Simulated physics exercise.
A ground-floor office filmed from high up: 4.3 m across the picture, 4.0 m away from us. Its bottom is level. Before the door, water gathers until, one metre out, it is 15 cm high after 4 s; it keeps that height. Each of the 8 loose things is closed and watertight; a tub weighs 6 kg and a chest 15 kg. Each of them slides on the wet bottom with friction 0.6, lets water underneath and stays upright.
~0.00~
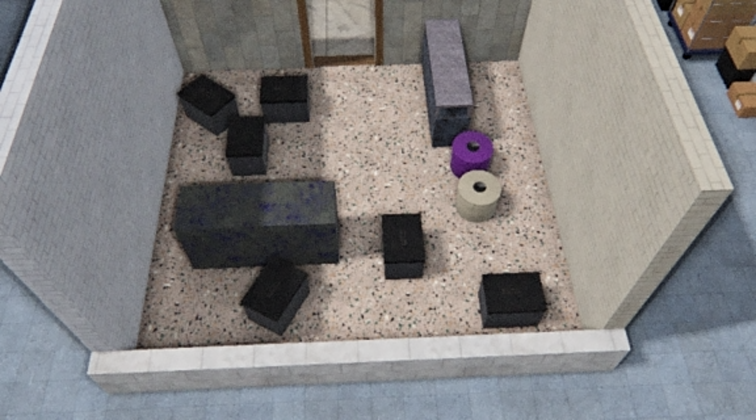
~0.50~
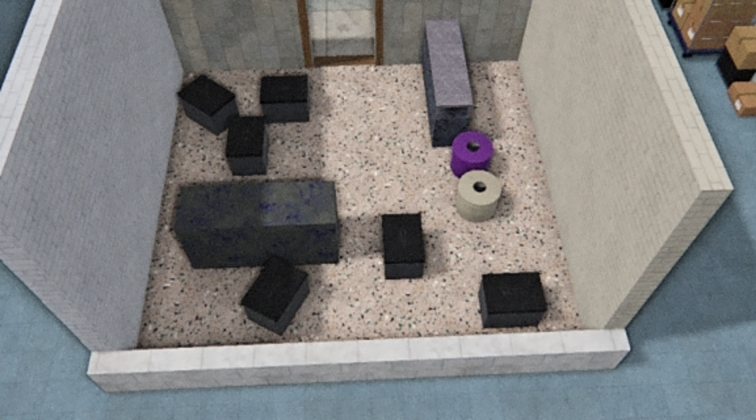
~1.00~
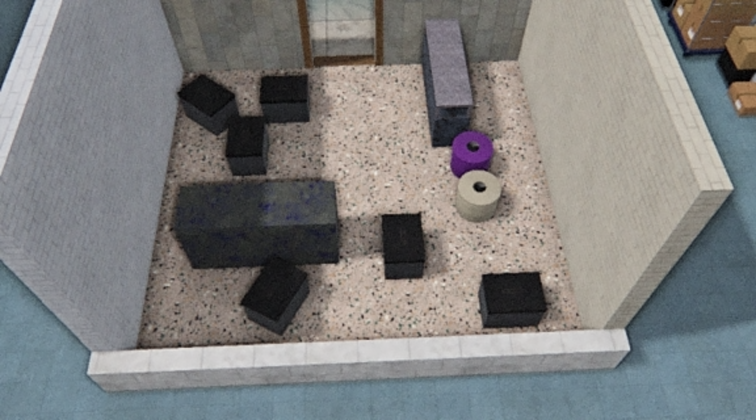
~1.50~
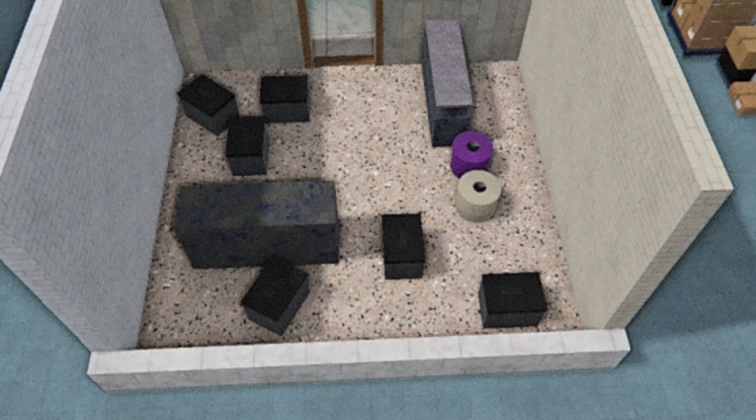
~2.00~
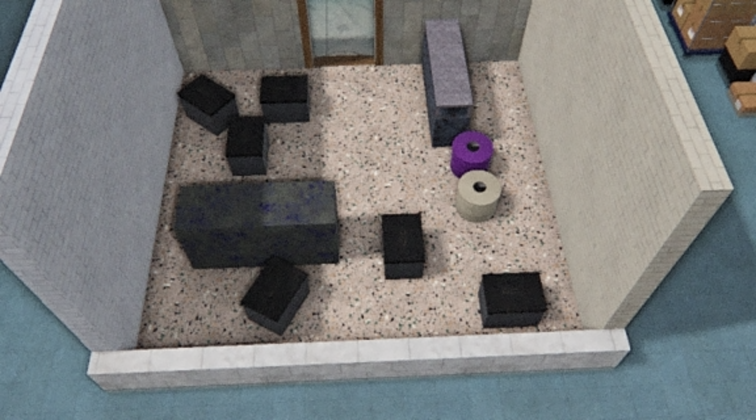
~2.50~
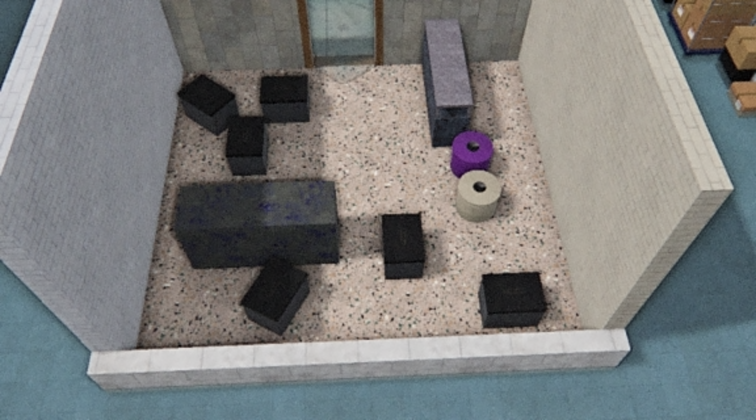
In the video, a high view shows a walled office with dark boxes, two long dark blocks, and purple and beige round tubs. The furnishings stay still while a faint wet patch appears on the floor at the door.
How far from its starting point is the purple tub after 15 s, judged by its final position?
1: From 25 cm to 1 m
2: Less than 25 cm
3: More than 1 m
Less than 25 cm (2).
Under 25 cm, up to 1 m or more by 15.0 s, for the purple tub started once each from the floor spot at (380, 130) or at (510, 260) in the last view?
Respectively, it ends up distant and ends up distant.
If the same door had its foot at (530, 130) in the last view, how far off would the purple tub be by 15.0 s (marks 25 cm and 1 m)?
Result for the purple tub: Large displacement.
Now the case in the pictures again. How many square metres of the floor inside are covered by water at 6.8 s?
Near 9.0 m2 in all.
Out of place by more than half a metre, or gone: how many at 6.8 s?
The number comes to 0.
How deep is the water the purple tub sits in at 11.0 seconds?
The depth there is around 3 cm.
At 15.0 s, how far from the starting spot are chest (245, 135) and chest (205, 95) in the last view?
0 cm, 0 cm.
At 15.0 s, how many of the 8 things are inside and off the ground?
The count is 2.
After 3.5 s the purple tub is near (473, 147), 0.0 m from its start, aground; 0 afloat.
After 6.8 s the purple tub is near (473, 147), 0.0 m from its start, aground; 0 afloat.
After 11.0 s the purple tub is near (473, 147), 0.0 m from its start, aground; 0 afloat.
After 15.0 s the purple tub is near (473, 147), 0.0 m from its start, aground; 2 afloat.
